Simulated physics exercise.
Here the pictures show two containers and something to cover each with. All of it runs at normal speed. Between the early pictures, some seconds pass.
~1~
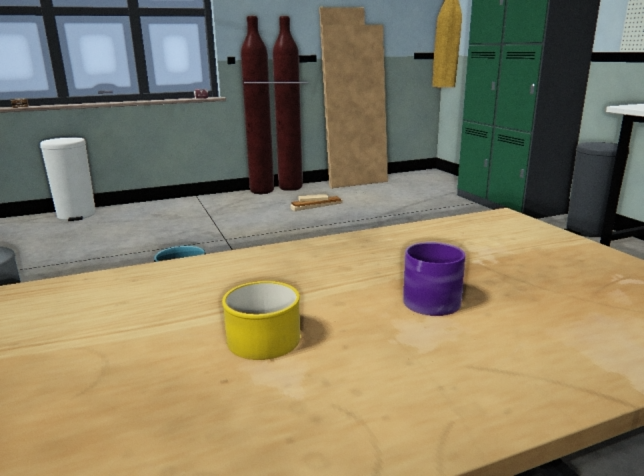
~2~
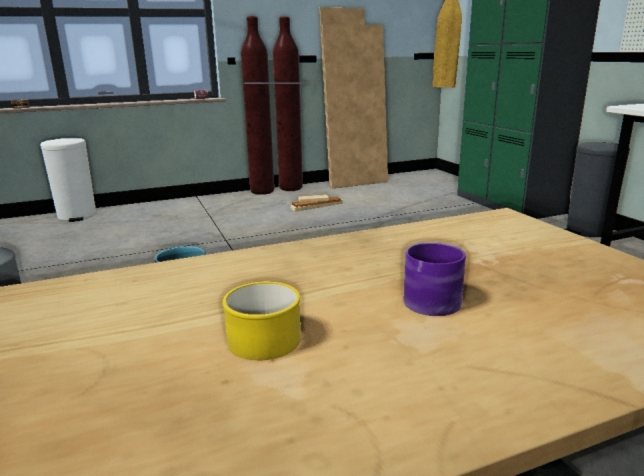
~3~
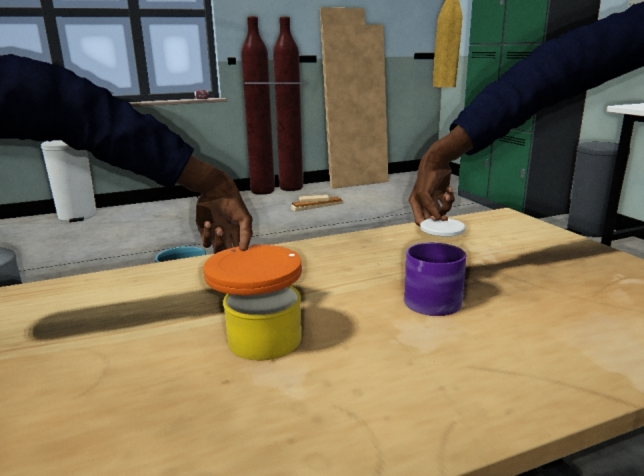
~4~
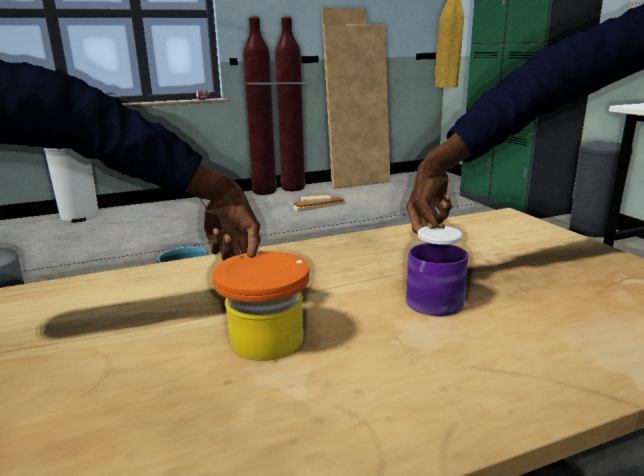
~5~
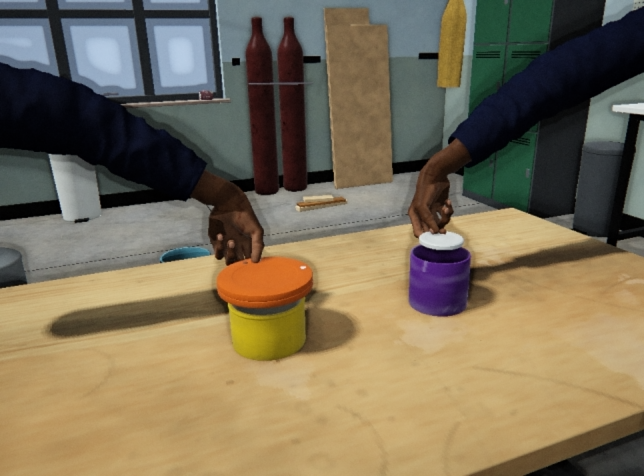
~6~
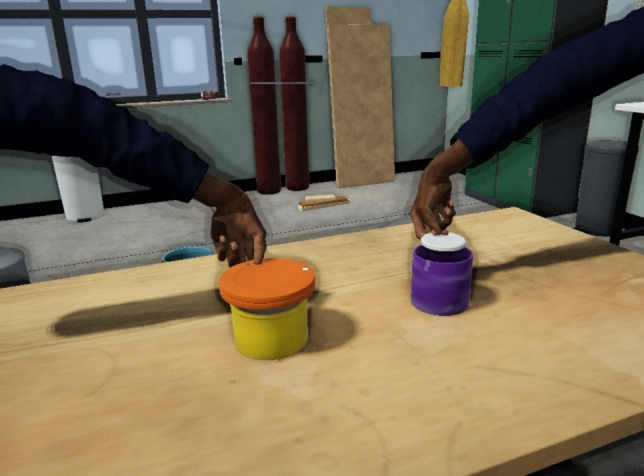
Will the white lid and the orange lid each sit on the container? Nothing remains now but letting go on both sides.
Here the white lid falls through, the orange lid sits on it.
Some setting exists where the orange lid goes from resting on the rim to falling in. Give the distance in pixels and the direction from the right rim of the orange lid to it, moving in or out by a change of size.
Shift: 12 pixels, leftwards.
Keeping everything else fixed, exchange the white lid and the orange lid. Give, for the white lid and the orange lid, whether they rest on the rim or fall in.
Swapped, the white lid slides in and the orange lid is held up.
Then, 0.16 s past the last view, white lid in the air near (441, 278); orange lid sitting on the rim near (268, 291).
Finally, the white lid drops inside, near (440, 297); the orange lid covers the opening, near (268, 291).
